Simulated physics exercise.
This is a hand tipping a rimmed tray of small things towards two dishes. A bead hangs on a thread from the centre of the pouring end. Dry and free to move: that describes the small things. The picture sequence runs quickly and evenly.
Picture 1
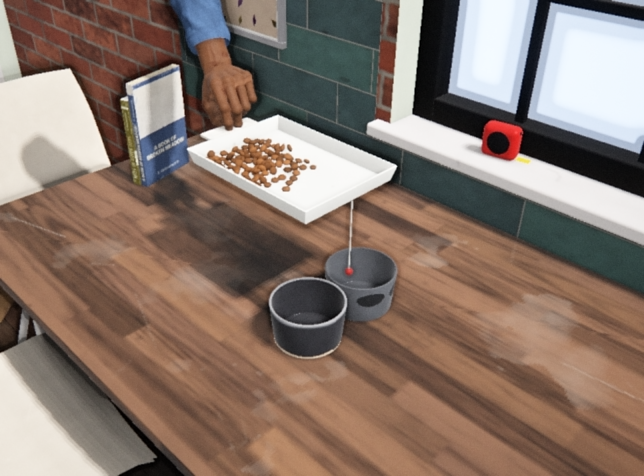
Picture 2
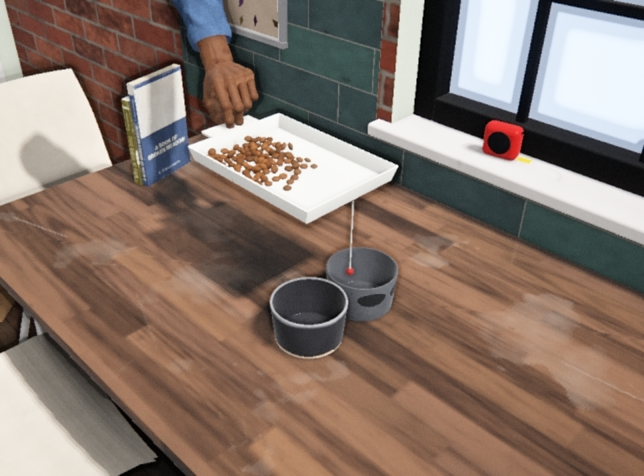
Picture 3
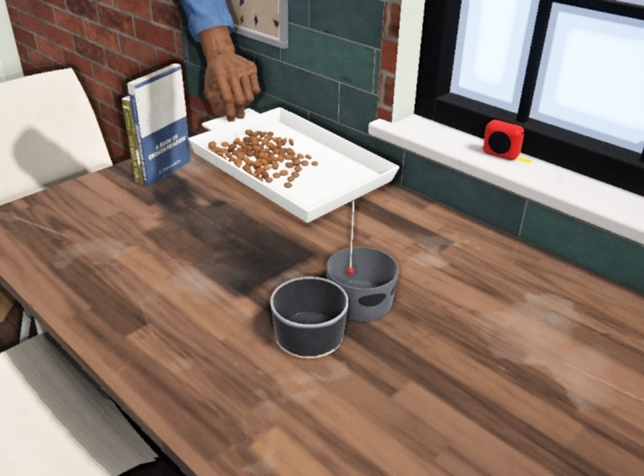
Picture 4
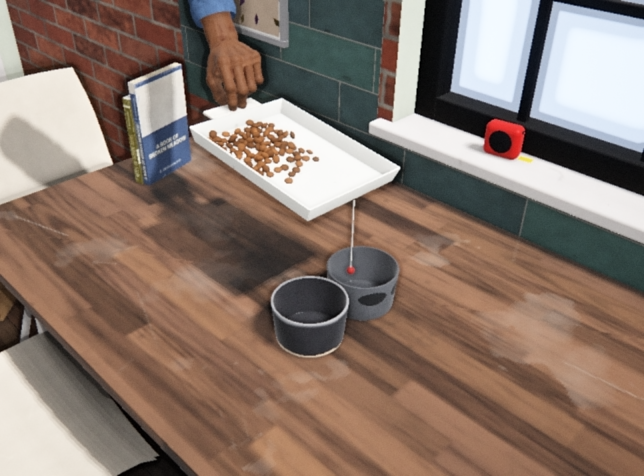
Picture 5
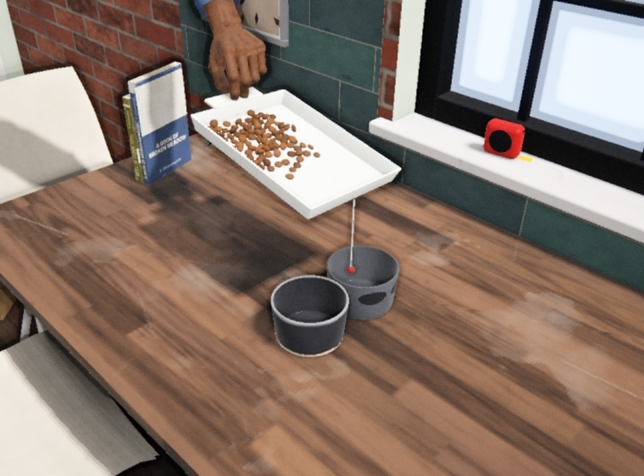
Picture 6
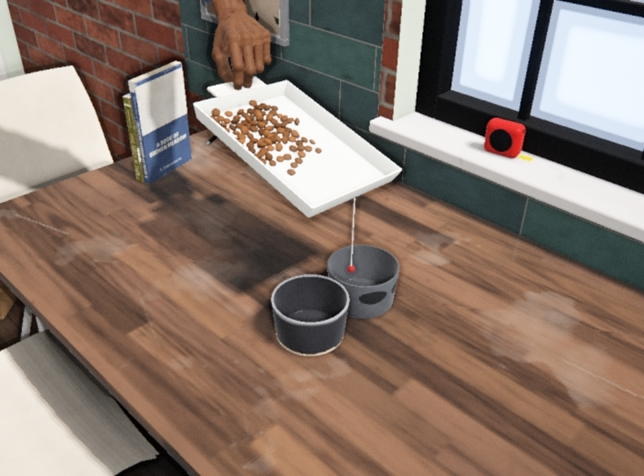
A hand gradually tilts a white tray of brown pellets above two gray dishes.
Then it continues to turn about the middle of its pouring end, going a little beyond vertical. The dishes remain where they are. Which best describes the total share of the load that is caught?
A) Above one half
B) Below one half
Below one half.
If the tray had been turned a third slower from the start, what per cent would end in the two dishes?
Share: Around 30%.
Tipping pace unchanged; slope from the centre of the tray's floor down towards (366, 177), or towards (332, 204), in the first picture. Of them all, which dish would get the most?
Okay, first try the right-side one, second try the left-side one.
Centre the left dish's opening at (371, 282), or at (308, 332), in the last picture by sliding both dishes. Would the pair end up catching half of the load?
Well, a majority share the first time and a minority share the next.
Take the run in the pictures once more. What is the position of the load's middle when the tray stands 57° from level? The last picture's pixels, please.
The middle of the load sits near (367, 177).
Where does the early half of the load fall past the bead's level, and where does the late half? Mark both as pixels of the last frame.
(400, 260) for the early half, (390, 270) for the late half.
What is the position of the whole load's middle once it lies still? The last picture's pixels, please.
I'd place the middle at about (402, 320).
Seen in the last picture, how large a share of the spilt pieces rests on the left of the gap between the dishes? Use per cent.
Some 0 %.
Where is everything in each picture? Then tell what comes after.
The first picture shows corners of the pouring end at (306, 208) and (391, 166), level; middle of the load at (255, 162), bits of dog kibble; left dish at (335, 333); right dish at (387, 297); bead on its thread at (349, 271).
The second picture shows corners of the pouring end at (307, 208) and (392, 166), level; middle of the load at (256, 160).
The third picture shows corners of the pouring end at (308, 207) and (393, 166), tipped barely, lowest at the right corner; middle of the load at (257, 155).
The fourth picture shows corners of the pouring end at (310, 206) and (394, 167), tipped a little, lowest at the right corner; middle of the load at (258, 147).
The fifth picture shows corners of the pouring end at (311, 205) and (395, 168), tipped a little, lowest at the right corner; middle of the load at (259, 140).
The sixth picture shows corners of the pouring end at (313, 204) and (396, 168), tipped clearly, lowest at the right corner; middle of the load at (261, 132); left dish at (337, 331); right dish at (389, 295).
Soon after the last picture, tray tipped steeply; nearly all on the tray; a small part in the air.
A little later, tray tipped right over; about two thirds on the tray; a small part in the right dish; about a quarter outside both; a stray few in the air.
Later still, tray tipped past a quarter turn; a stray few in the left dish; about a third in the right dish; about two thirds outside both.
At rest, tray tipped past a quarter turn; a stray few in the left dish; about a third in the right dish; about two thirds outside both.
